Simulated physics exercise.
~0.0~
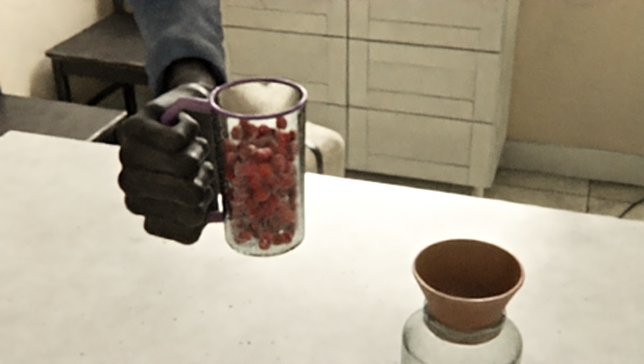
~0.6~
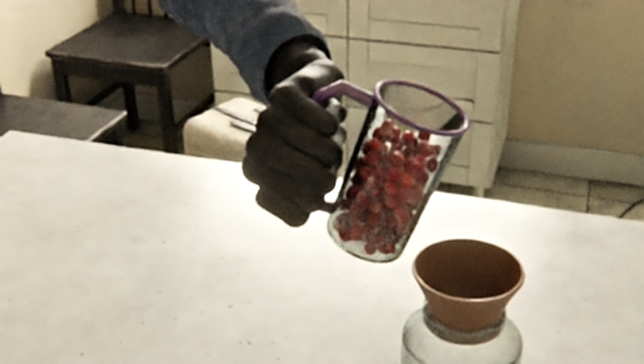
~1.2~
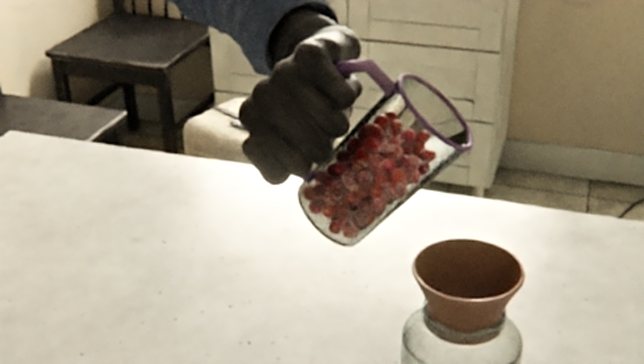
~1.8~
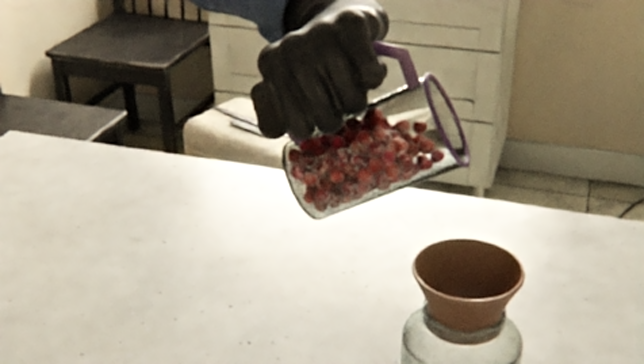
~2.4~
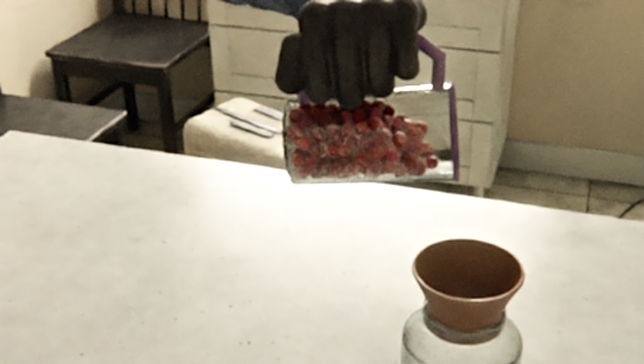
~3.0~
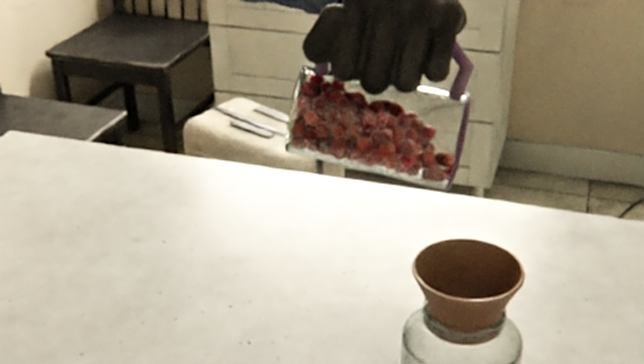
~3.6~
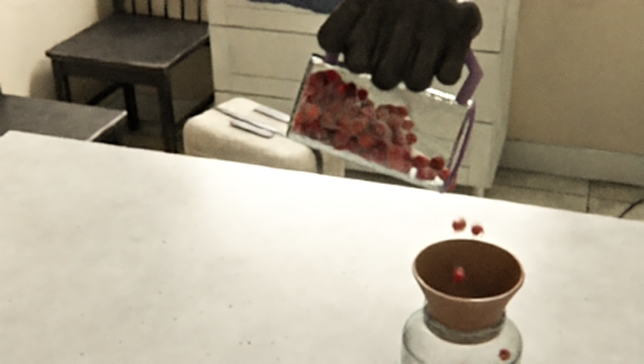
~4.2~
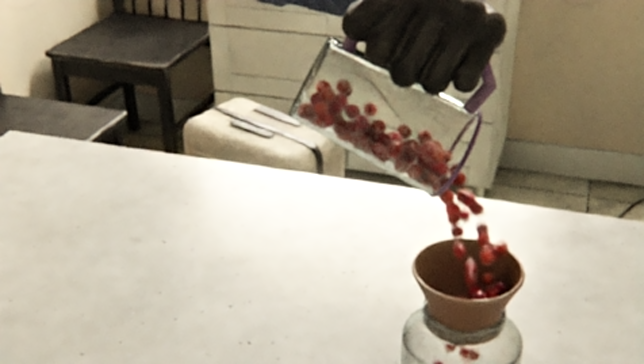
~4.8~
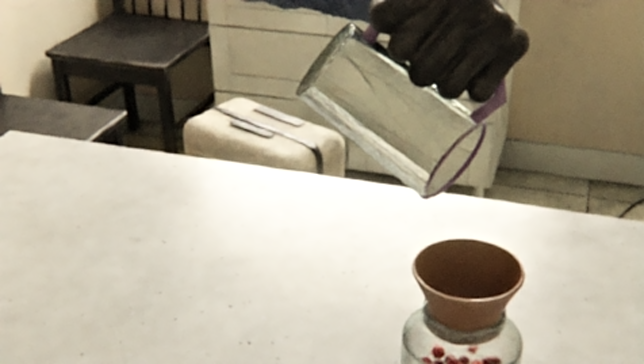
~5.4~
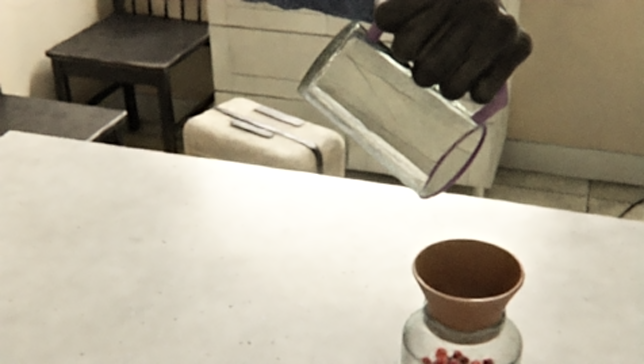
A dark gloved hand tips a glass mug, emptying red berries through a brown funnel into a jar.
